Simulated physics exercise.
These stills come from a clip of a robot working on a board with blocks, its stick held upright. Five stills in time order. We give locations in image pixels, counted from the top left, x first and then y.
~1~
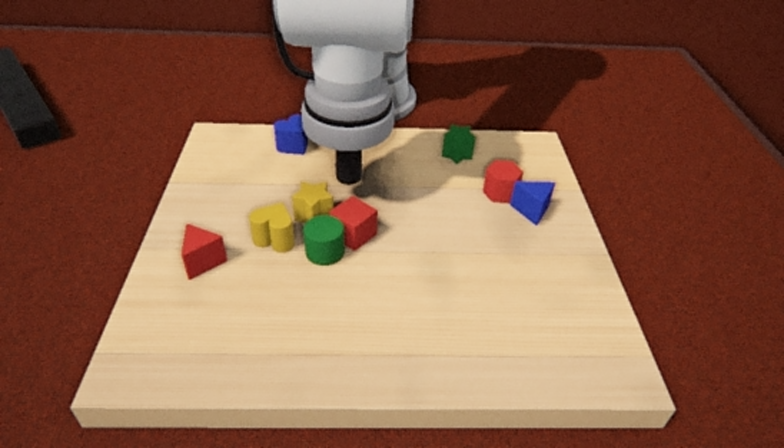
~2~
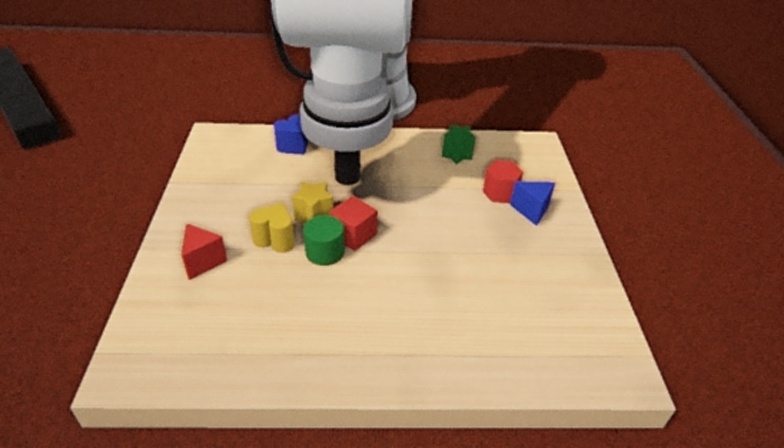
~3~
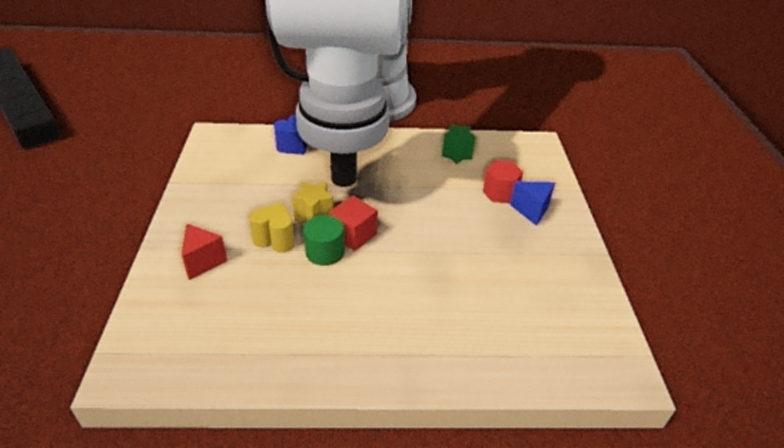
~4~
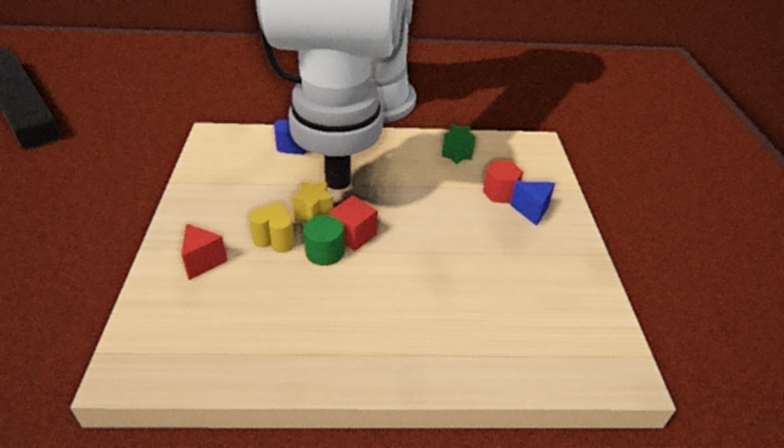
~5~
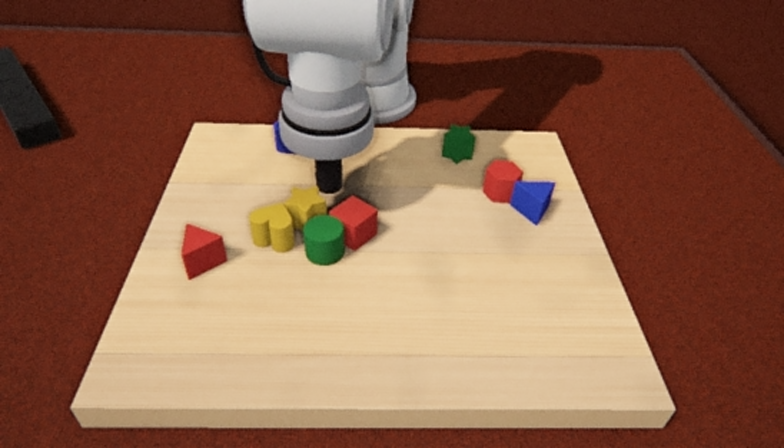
A white robot arm with a black stick drifts slightly left and toward the viewer over a pale wooden board on a dark red surface, seen from above the near edge by a still camera. Yellow star and heart blocks, a green cylinder and a red block cluster below it, with a red triangle left and blue, red and green pieces beyond. Finally the stick nudges the star slightly left.
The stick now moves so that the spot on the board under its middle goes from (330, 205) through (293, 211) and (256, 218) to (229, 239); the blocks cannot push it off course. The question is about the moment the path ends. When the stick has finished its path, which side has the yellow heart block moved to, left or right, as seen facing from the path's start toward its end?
Facing from start to end, it will go to the left.
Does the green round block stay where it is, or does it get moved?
It's unmoved.
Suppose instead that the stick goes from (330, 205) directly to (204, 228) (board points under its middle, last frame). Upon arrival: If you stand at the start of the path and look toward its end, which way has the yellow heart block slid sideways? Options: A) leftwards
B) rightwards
Option A.
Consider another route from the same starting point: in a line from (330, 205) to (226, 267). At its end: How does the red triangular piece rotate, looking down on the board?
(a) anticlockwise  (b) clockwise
I'll go with b - clockwise.
What follows on the original path. One third of the way, stick at (290, 192); yellow heart block at (258, 229), turned 40° anticlockwise; yellow star block at (273, 205), turned 25° anticlockwise.
Two thirds of the way, stick at (252, 199); yellow heart block at (256, 237), turned 75° anticlockwise; yellow star block at (247, 212), turned 65° anticlockwise.
At the end, stick at (225, 220); red triangular piece at (190, 245), turned 30° clockwise; yellow heart block at (254, 249), turned 120° anticlockwise; yellow star block at (228, 233), turned 85° anticlockwise; green round block in place; red square block in place.
